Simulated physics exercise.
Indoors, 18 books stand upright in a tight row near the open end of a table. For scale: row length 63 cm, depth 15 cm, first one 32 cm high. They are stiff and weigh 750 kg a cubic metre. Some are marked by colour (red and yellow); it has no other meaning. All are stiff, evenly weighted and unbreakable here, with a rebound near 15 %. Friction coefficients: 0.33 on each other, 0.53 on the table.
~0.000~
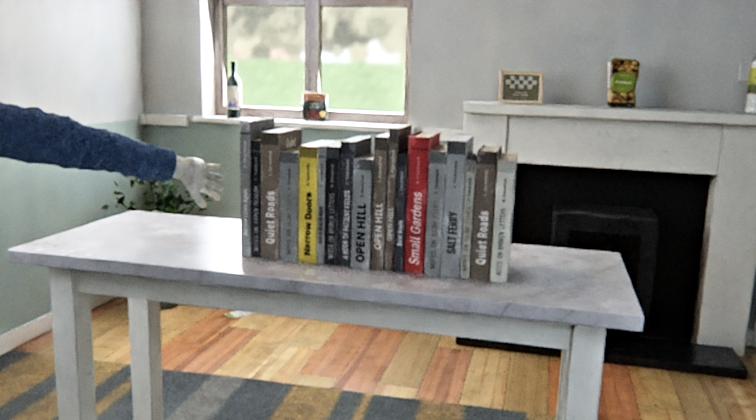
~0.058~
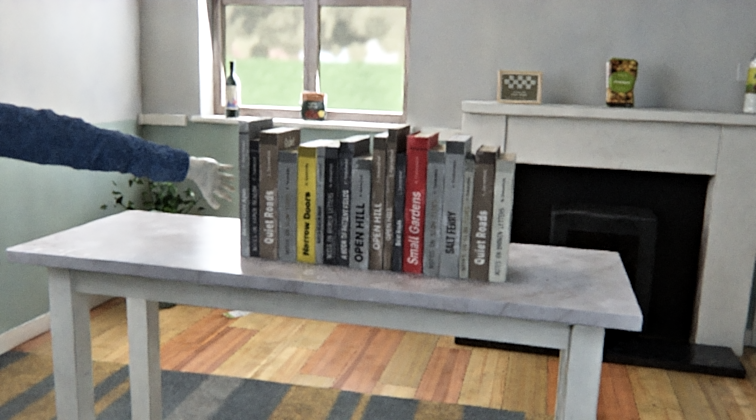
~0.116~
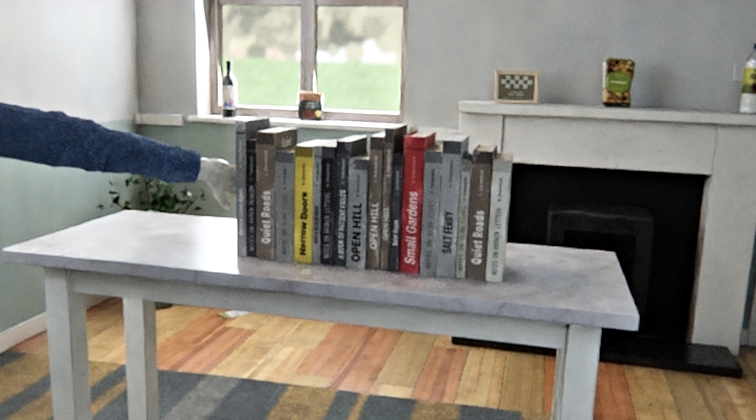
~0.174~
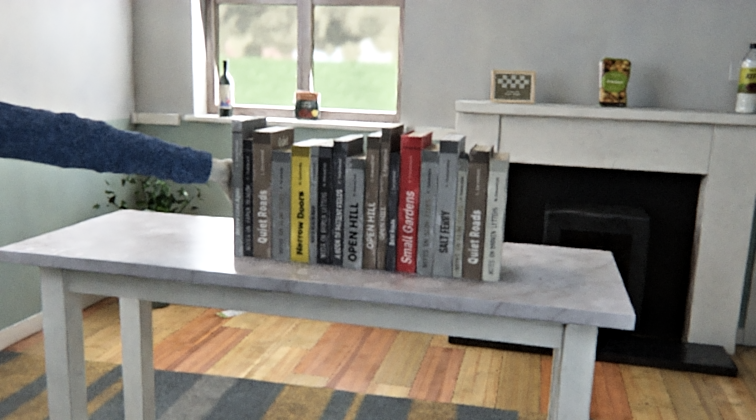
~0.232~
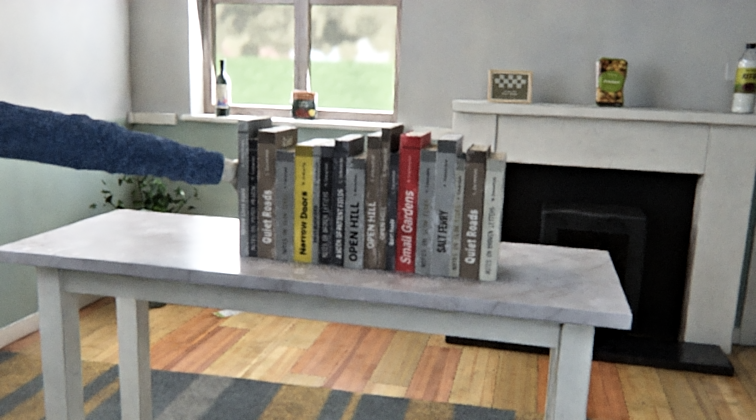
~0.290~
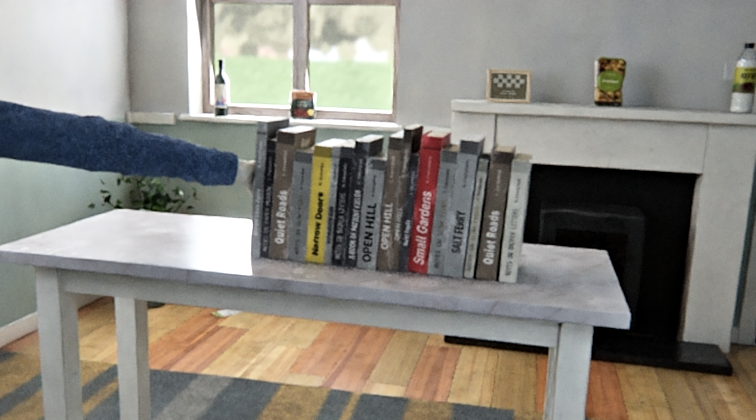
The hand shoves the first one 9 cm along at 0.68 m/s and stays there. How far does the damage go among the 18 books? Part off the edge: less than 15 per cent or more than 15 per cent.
It comes to fewer than 15 in 100.
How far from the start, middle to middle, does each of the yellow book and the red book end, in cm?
About: Yellow 10, red 20.
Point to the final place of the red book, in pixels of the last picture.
Around (498, 217).
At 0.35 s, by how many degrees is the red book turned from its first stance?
Some 15°.
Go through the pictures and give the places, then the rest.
In the first frame (each place is the centre of the face we see best; the camera pans a little), hand (191, 174) 14 cm from the first; red book (416, 206); yellow book (308, 206); all in place.
The second frame shows hand (204, 175) 10 cm from the first; red book (415, 206).
The third frame shows hand (216, 176) 57 mm from the first; red book (412, 206).
The fourth frame shows hand (227, 176) 18 mm from the first; red book (409, 205).
The fifth frame shows hand 22 mm in; yellow book (303, 204); 2 have shifted.
The sixth frame shows hand (253, 178) 6 cm in; yellow book (319, 205) tilted 4°; red book (425, 206) tilted 3°; steepest lean 4°, the book at (461, 210); 18 have shifted.
By 0.35 s, none of the 18 books off the edge, 18 disturbed; red book tilted 13°; yellow book tilted 13°.
By 0.38 s, none of the 18 books off the edge, 18 disturbed; red book tilted 19°; yellow book tilted 19°.
By 0.50 s, none of the 18 books off the edge, 18 disturbed; red book tilted 37°; yellow book tilted 35°.
When it is over (1.1 s), none of the 18 books off the edge, 18 disturbed; red book tilted 44°; yellow book tilted 38°. That is 0 per cent. In pixels of the last frame, middles, red book near (498, 217), yellow book near (356, 209).
